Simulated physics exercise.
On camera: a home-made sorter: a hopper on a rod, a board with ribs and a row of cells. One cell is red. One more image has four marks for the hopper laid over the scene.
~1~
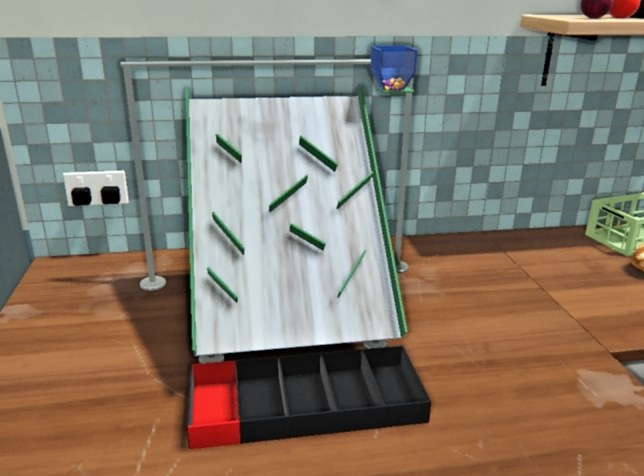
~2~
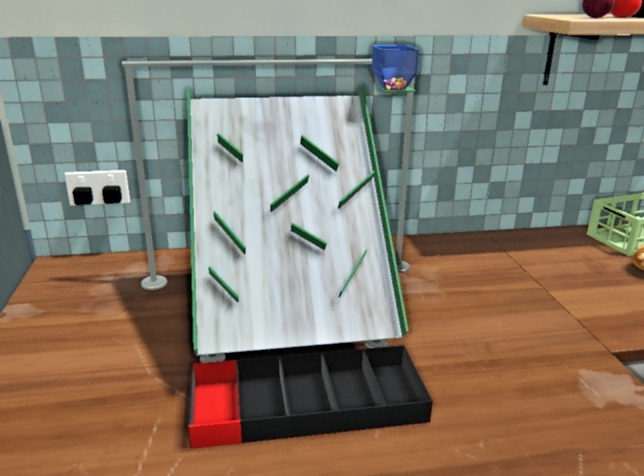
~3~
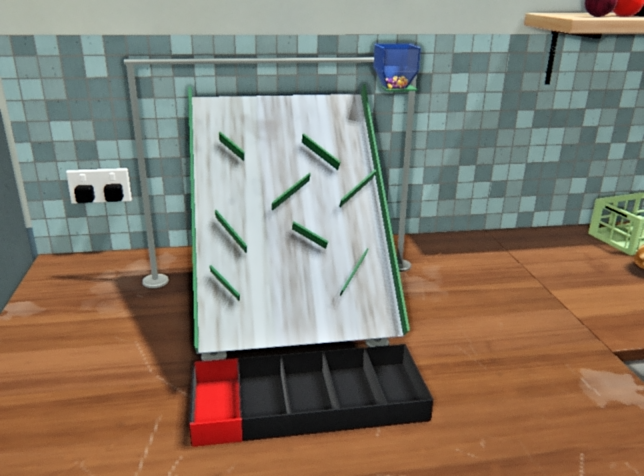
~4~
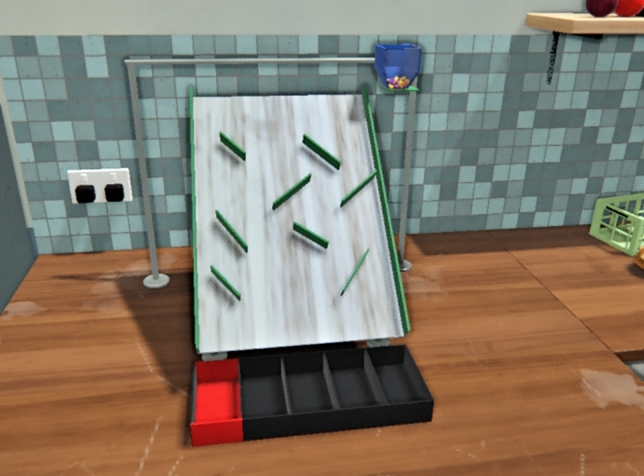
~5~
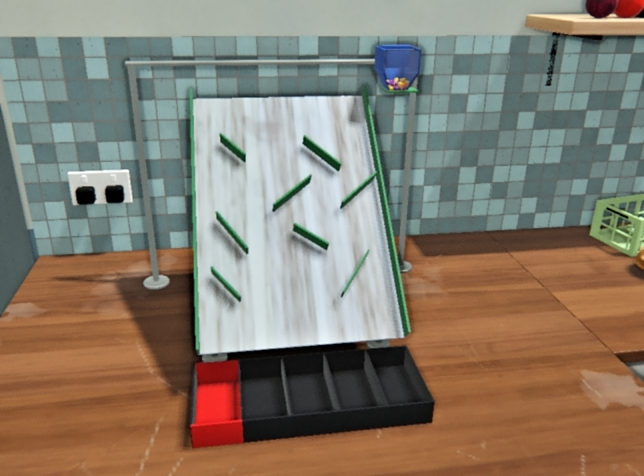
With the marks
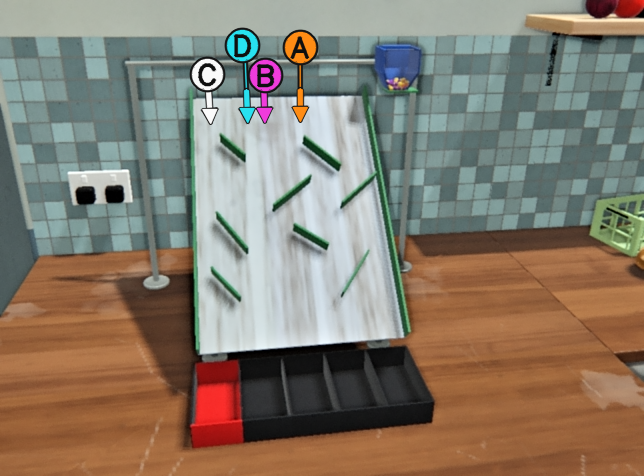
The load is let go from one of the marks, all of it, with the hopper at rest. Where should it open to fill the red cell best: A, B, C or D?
Mark C.
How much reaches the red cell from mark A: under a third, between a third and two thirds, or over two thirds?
Under a third.
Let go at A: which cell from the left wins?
It is the third one.
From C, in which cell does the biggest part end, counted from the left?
The first from the left.
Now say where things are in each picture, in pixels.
The first frame shows hopper (394, 85), round plastic beads, door shut.
The second frame shows ribs (218, 133) to (243, 154), (301, 135) to (339, 164), (271, 205) to (309, 174).
The third frame shows ribs (342, 200) to (376, 170), (215, 210) to (247, 246), (293, 222) to (328, 242).
The fourth frame shows ribs (211, 265) to (240, 295), (343, 291) to (369, 249).
The fifth frame shows red cell (217, 433), number 1 of 5 from the left.
On the marked copy, mark A meets the board at (300, 116); mark B meets the board at (264, 117); mark C meets the board at (210, 118); mark D meets the board at (247, 117).
For mark A, just a few in the red cell, roughly half in other cells, roughly a third outside the box.
For mark B, just a few in the red cell, roughly two thirds in other cells, roughly a third outside the box.
For mark C, roughly a third in the red cell, roughly a quarter in other cells, roughly a third outside the box.
For mark D, not one piece in the red cell, roughly half in other cells, roughly half outside the box.
